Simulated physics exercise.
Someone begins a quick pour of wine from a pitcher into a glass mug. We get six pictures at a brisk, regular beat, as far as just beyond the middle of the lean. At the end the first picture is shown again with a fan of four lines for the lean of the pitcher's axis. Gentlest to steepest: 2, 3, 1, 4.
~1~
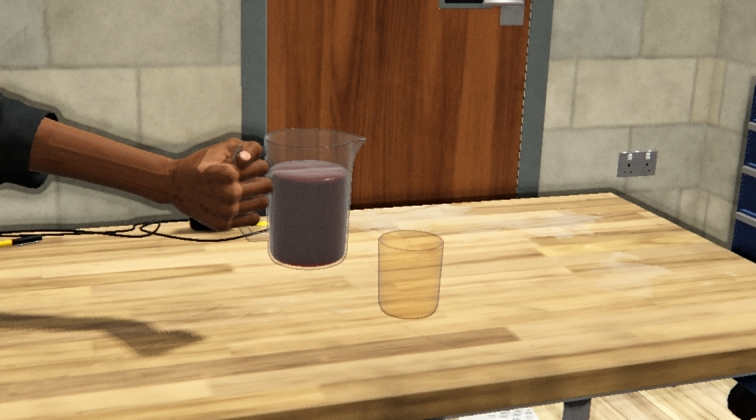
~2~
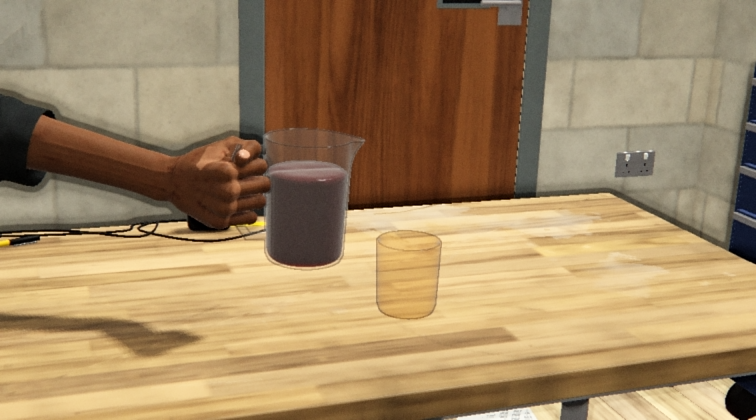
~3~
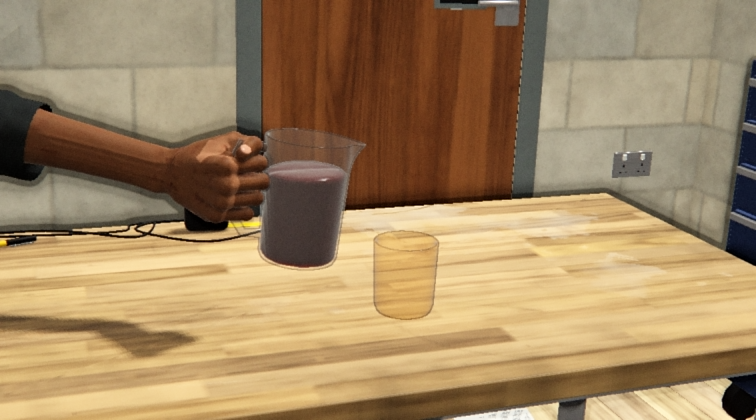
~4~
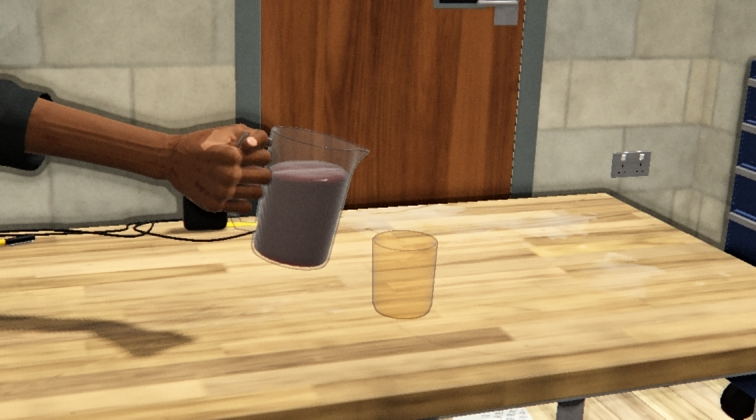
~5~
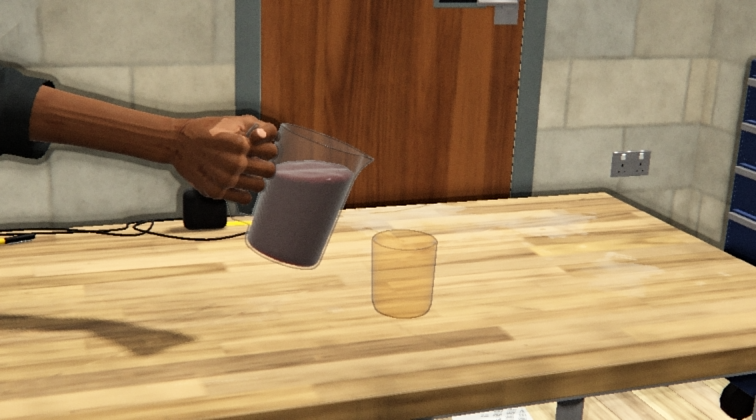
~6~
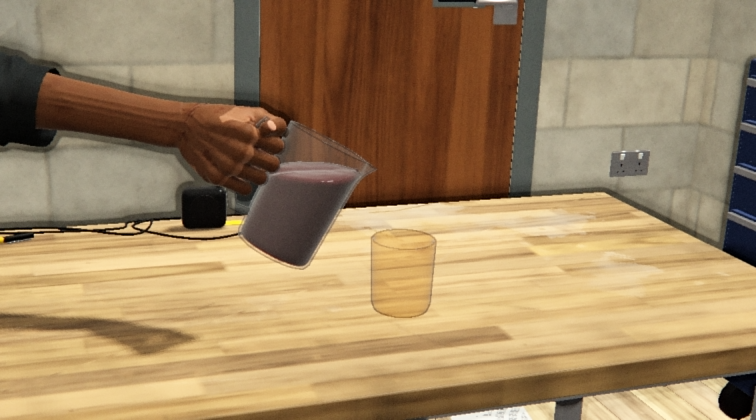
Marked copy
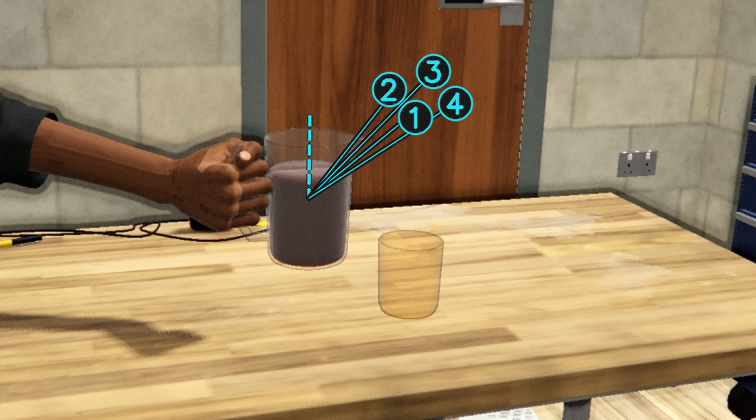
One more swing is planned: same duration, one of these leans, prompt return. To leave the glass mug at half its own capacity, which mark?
Go for 4.
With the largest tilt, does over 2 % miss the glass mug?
No.
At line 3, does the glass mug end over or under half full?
Under.
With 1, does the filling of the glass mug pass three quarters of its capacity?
No, less.
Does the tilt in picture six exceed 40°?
No, it does not.
In cyan, 1 at (398, 124); 2 at (381, 106); 3 at (421, 83); 4 at (441, 112).
Choosing 1, the glass mug ends with about 31 % of what it can hold.
Choosing 2, the glass mug ends with about 6 % of what it can hold.
Choosing 3, the glass mug ends with about 16 % of what it can hold.
Choosing 4, the glass mug ends with about 48 % of what it can hold.
